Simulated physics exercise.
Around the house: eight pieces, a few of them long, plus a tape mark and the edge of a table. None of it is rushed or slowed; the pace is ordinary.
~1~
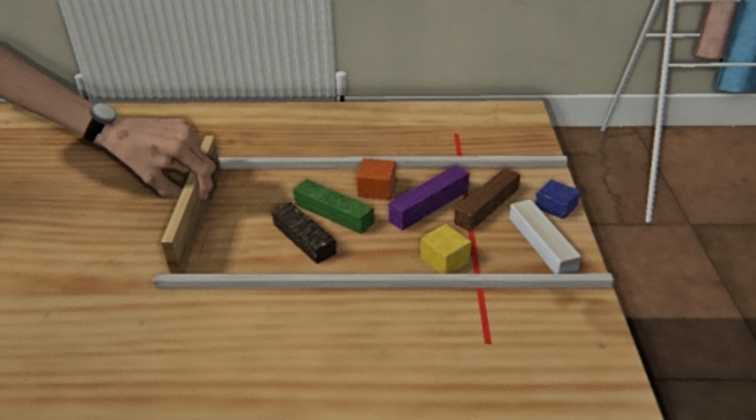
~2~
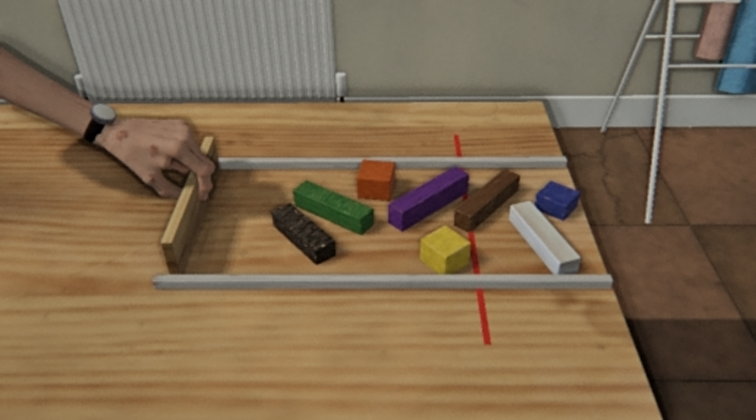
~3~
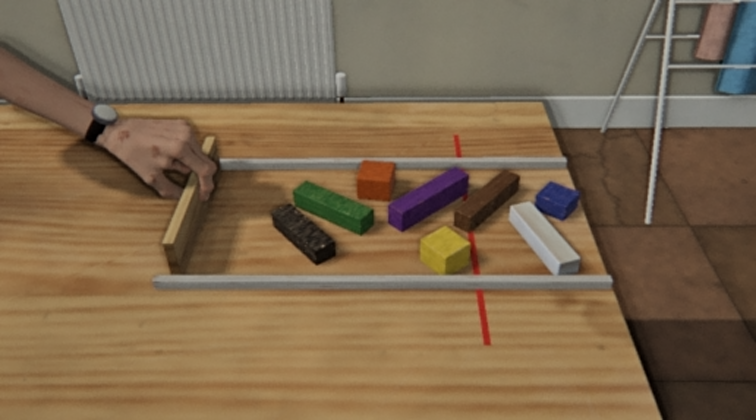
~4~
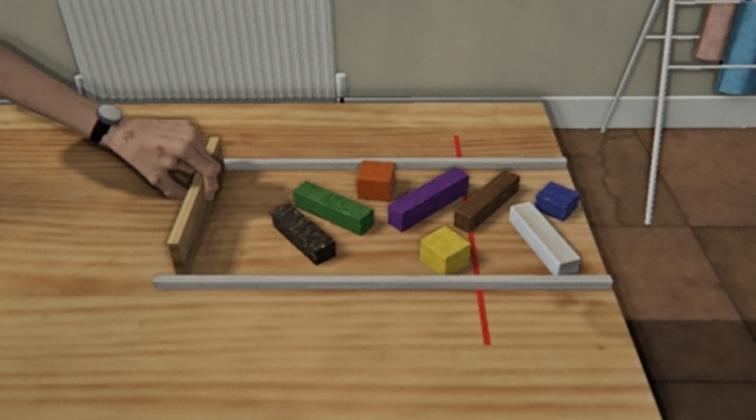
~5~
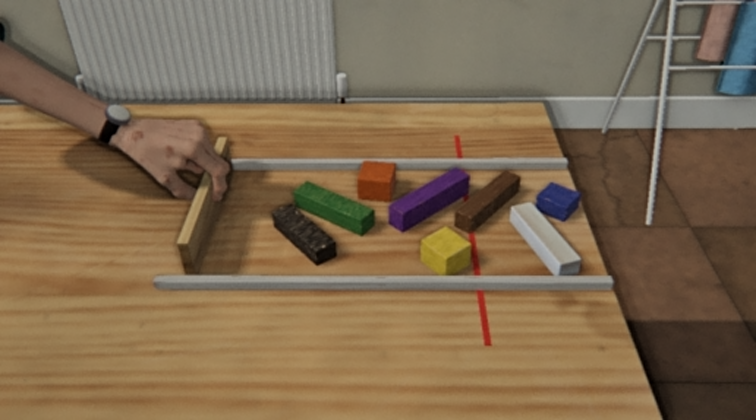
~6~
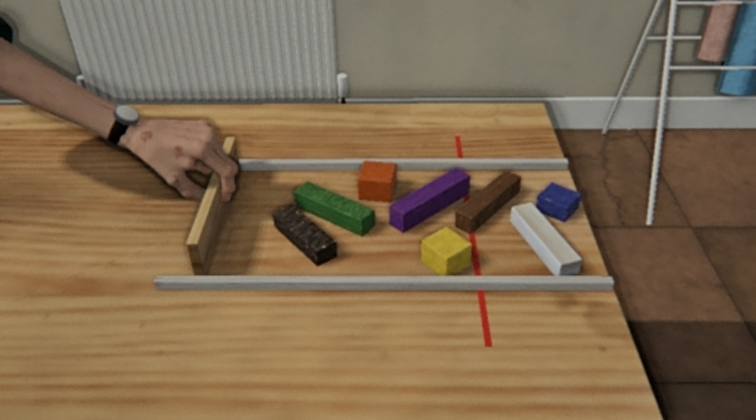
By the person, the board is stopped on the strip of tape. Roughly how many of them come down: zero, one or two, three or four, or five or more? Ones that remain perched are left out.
Zero.
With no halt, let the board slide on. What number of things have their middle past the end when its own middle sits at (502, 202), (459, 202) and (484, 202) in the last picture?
Middles past end - pos 1: 2, pos 2: 0, pos 3: 1.
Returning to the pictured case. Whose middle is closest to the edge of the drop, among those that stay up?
It's the blue block that ends up nearest.
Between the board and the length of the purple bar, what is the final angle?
Near 25 degrees.
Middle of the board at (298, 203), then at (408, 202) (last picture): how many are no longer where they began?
The number moved is 2 and then 6.
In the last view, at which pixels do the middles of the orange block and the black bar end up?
Around (481, 170) and around (486, 239).
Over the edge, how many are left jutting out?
The count is 1.
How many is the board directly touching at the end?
The number is 2.
Soon after, none off yet; blue block at rest near (558, 202); white stick at rest near (544, 239); brown bar at rest near (489, 201).
At rest, the number that fall off is zero.
